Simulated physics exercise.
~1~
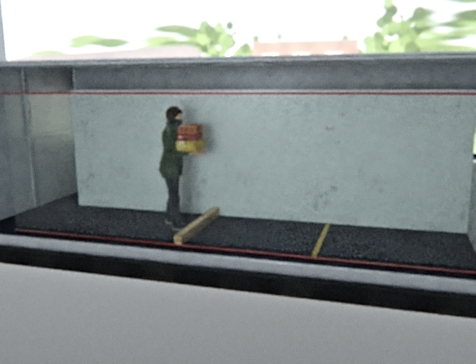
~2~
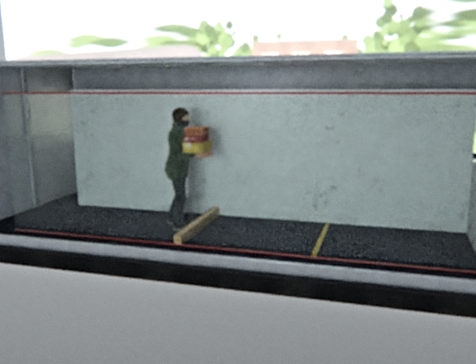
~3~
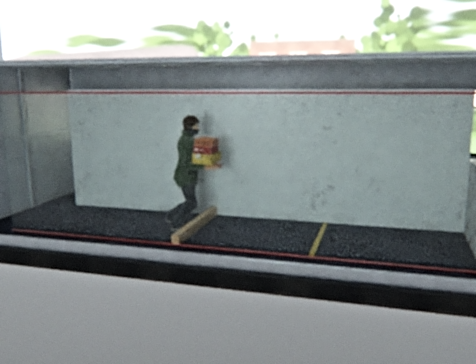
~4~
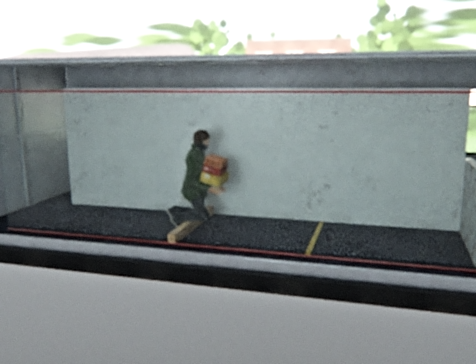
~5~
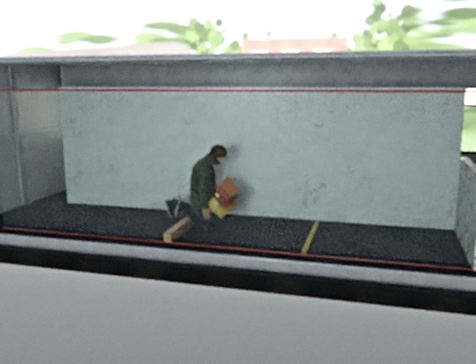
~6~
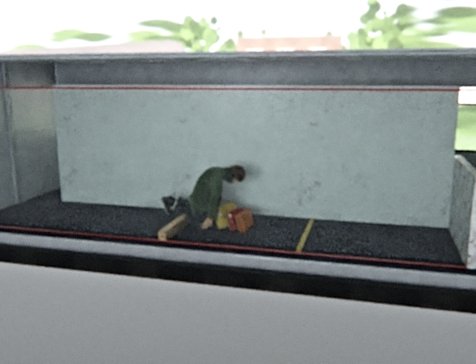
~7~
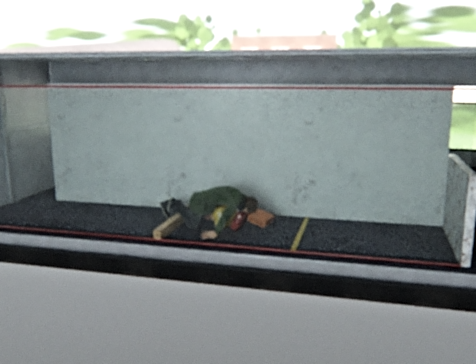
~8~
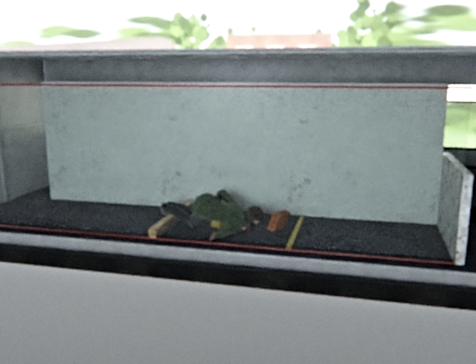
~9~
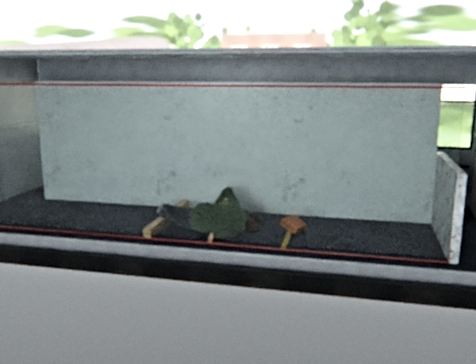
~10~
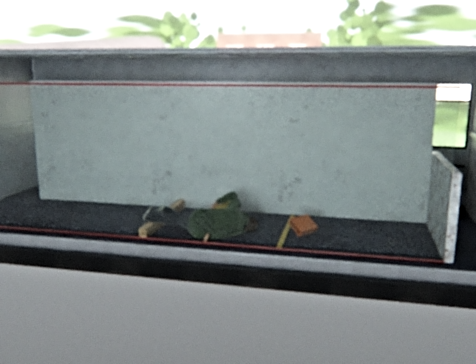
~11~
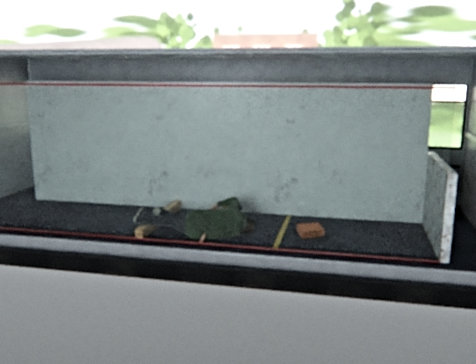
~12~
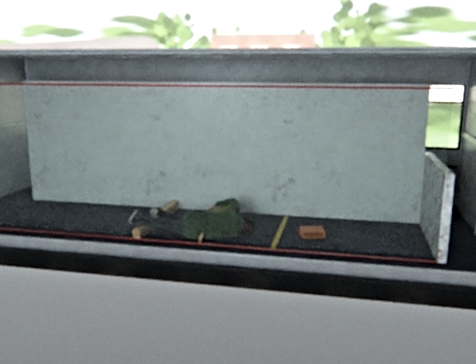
A person carrying stacked boxes pitches forward and collapses as one orange box tumbles past a yellow line.
